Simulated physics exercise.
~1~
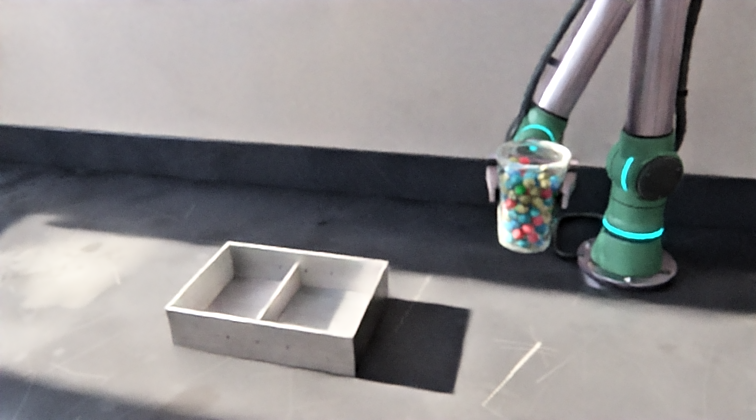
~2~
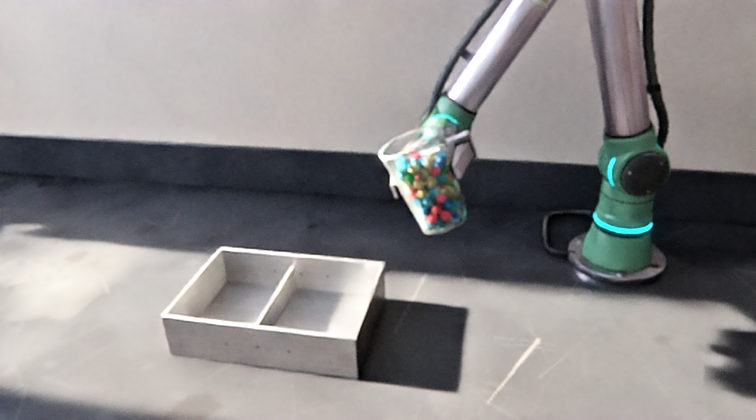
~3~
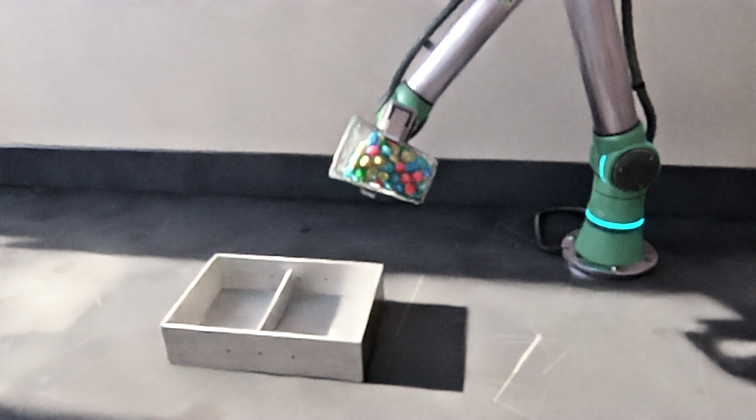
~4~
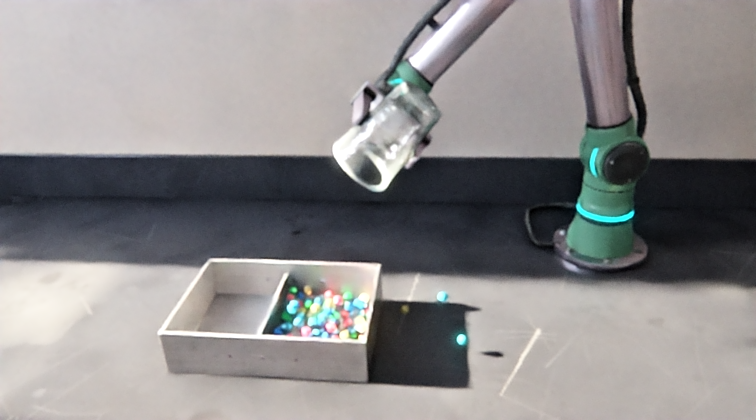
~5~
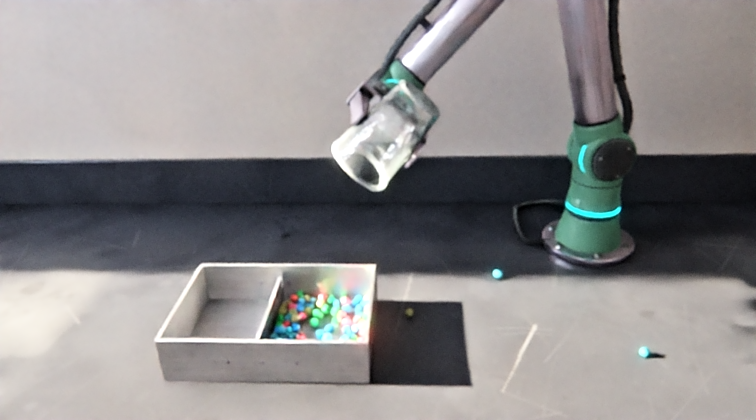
At first, a green and silver robot arm holds a clear cup of colourful round sweets upright, to the right of a pale open box divided into two compartments. The arm carries the cup left and begins to lean it toward the box. It then tips the cup onto its side above the box, with the sweets still inside. Next the cup turns further, mouth down, and the sweets drop into the right compartment while a few scatter onto the table. Finally the arm holds the emptied cup still, the left compartment stays empty, and a few stray sweets lie to the right.
